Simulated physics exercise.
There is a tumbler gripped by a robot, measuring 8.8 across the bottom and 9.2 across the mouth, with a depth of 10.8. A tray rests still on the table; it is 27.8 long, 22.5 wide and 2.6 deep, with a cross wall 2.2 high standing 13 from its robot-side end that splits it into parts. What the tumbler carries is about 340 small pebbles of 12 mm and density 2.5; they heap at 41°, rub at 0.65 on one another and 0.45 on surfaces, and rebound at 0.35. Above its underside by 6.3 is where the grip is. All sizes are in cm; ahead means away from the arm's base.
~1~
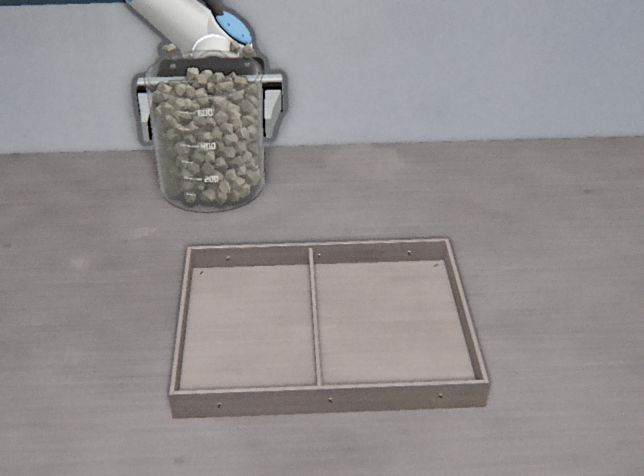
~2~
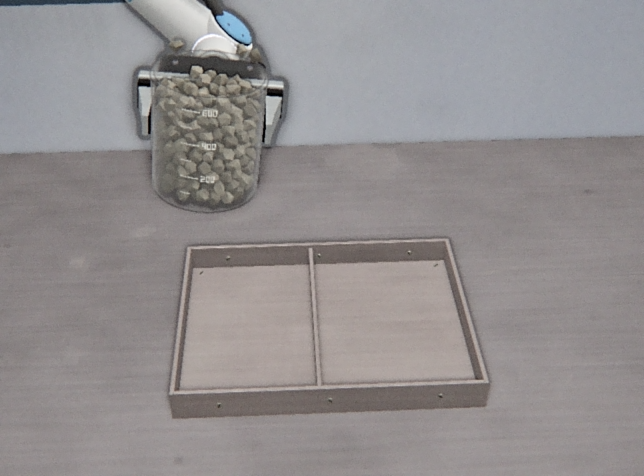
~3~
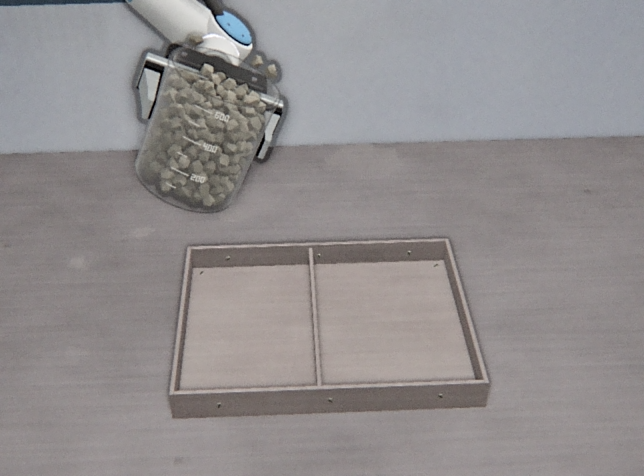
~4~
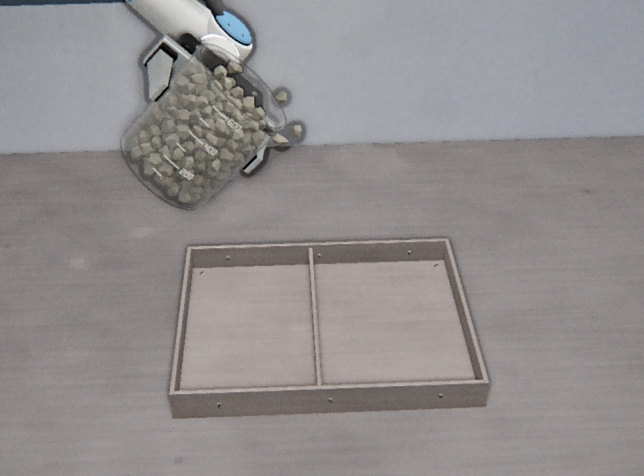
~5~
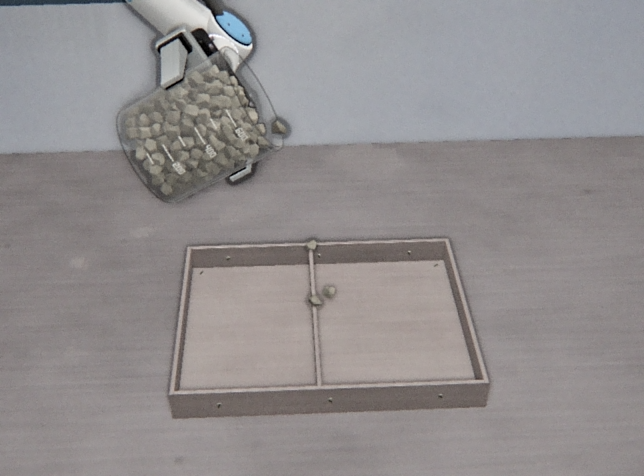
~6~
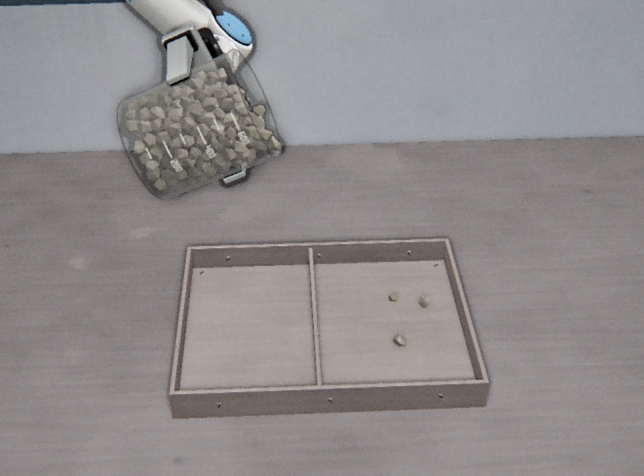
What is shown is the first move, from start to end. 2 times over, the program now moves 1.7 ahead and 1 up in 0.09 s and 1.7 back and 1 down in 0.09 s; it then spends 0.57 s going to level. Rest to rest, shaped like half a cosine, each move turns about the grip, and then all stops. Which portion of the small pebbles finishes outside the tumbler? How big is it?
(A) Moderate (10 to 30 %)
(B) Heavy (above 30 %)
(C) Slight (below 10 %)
Answer: A.
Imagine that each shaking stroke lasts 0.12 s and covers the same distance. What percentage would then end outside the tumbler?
10 %.
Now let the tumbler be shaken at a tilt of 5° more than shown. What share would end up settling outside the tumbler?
Then something close to 25 in a hundred.
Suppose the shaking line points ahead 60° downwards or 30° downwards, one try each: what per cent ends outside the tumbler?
About 0 and 5 per cent.
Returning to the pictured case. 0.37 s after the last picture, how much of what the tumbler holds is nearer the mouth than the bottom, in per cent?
Mouth half: Close to 45 per cent.
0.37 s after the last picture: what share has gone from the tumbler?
Share gone: Around 15 %.
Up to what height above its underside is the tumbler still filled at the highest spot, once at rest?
Around 10.5 cm up.
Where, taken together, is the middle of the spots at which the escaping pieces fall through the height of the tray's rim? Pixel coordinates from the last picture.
Roughly at (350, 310).
Then, 0.37 s on, tilted 67° forward, highest piece 26 above the table; 288 in the tumbler, 15 in the far-side part, 1 in the robot-side part, 35 in flight or on a rim.
Then, 0.74 s on, tilted 16° forward, highest piece 27 above the table; 278 in the tumbler, 55 in the far-side part, 6 in the robot-side part.
Then, 1.13 s on, level, highest piece 28 above the table; 278 in the tumbler, 55 in the far-side part, 6 in the robot-side part.
Then, 2.18 s on, level, highest piece 28 above the table; 278 in the tumbler, 55 in the far-side part, 6 in the robot-side part.
In the end, 278 in the tumbler, 55 in the far-side part, 6 in the robot-side part. That is 18 % outside the tumbler.
